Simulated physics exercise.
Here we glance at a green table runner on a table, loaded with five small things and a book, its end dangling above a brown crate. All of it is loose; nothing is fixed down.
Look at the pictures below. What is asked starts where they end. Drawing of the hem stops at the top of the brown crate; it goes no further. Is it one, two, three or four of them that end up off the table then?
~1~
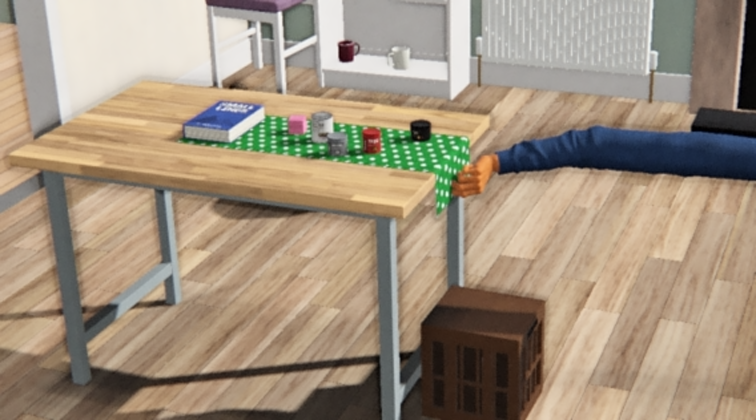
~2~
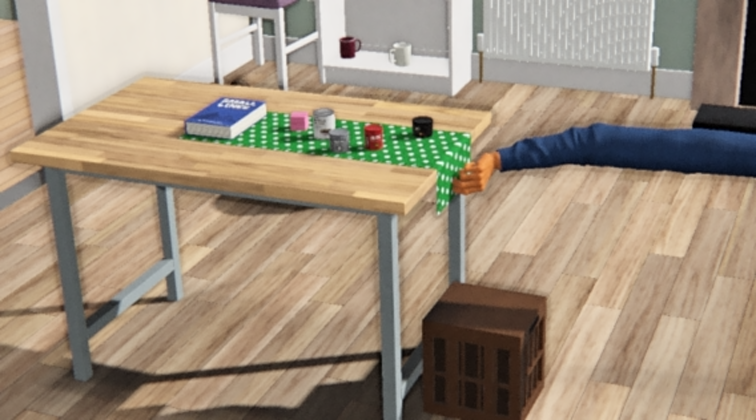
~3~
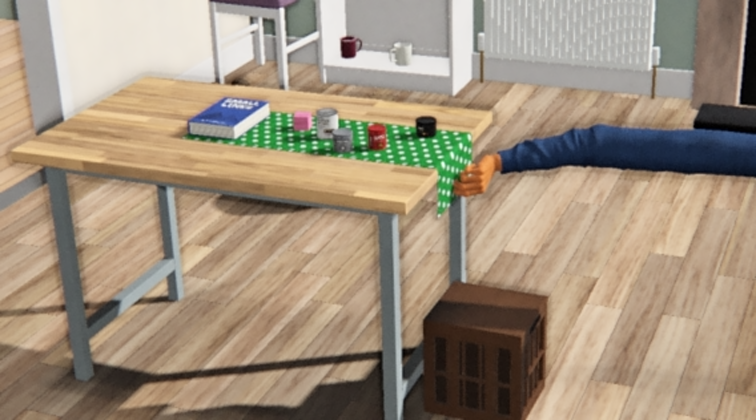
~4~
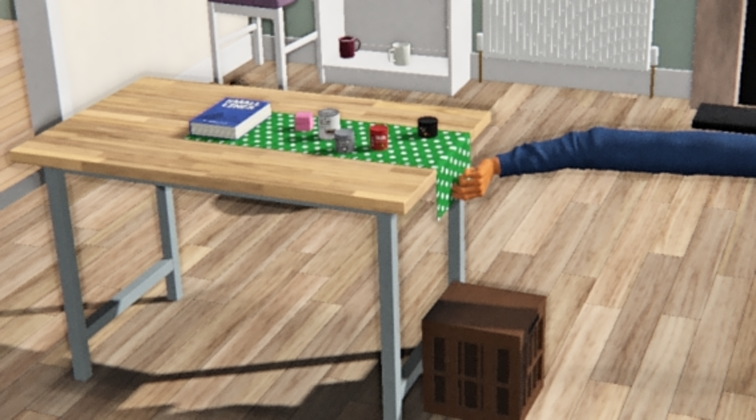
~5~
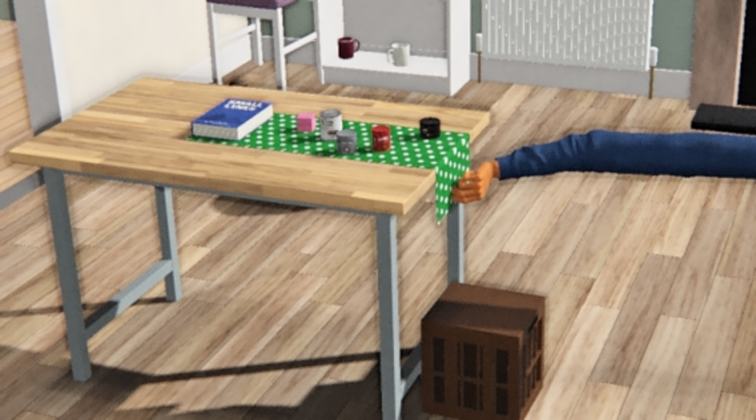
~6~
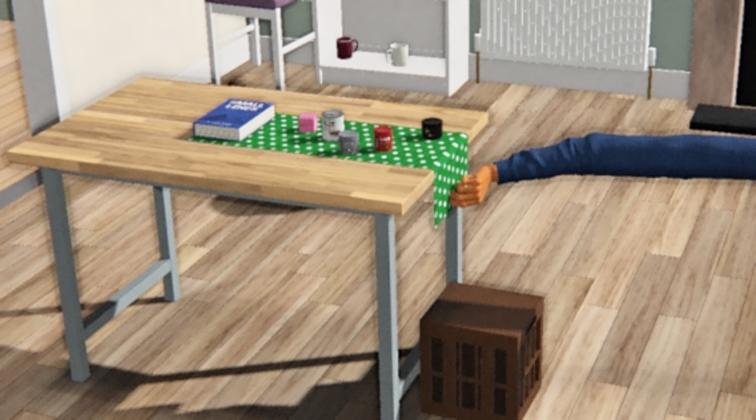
It is three.
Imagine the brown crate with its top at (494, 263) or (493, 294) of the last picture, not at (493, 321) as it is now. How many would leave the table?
The count would be 1 and then 2.
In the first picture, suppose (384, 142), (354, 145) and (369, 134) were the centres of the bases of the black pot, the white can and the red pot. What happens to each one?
The black pot ends up knocked off, the white can ends up knocked off, the red pot ends up knocked off.
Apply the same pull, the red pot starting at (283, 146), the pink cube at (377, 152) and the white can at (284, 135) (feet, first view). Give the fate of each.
Red pot: Stays. Pink cube: Goes. White can: Stays.
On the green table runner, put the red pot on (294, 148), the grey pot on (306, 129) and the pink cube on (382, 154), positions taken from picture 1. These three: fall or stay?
Red pot kept, grey pot kept, pink cube dropped.
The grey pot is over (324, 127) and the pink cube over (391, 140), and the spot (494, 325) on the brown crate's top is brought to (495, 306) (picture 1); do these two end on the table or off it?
Observed: Grey pot remains seated; pink cube departs.
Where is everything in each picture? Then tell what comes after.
In the first picture, hem (436, 219); black pot (421, 123); red pot (371, 131); grey pot (337, 135); white can (322, 115); pink cube (297, 118); top of the crate (495, 325).
In the second picture, hem (437, 216); black pot (422, 119).
In the third picture, hem (438, 218); red pot (377, 127).
In the fourth picture, hem (437, 221); grey pot (344, 132); top of the crate (496, 320).
In the fifth picture, hem (438, 225); white can (331, 113).
In the sixth picture, hem (435, 229); black pot (432, 121); red pot (383, 129); grey pot (348, 133); white can (332, 113); pink cube (307, 116).
Soon after, hem near (454, 242); black pot gone.
Then, hem near (456, 286); black pot and red pot gone.
Further on, hem on the crate; black pot, red pot and grey pot gone.
At rest, hem on the crate; black pot, red pot and grey pot gone. The answer is three.
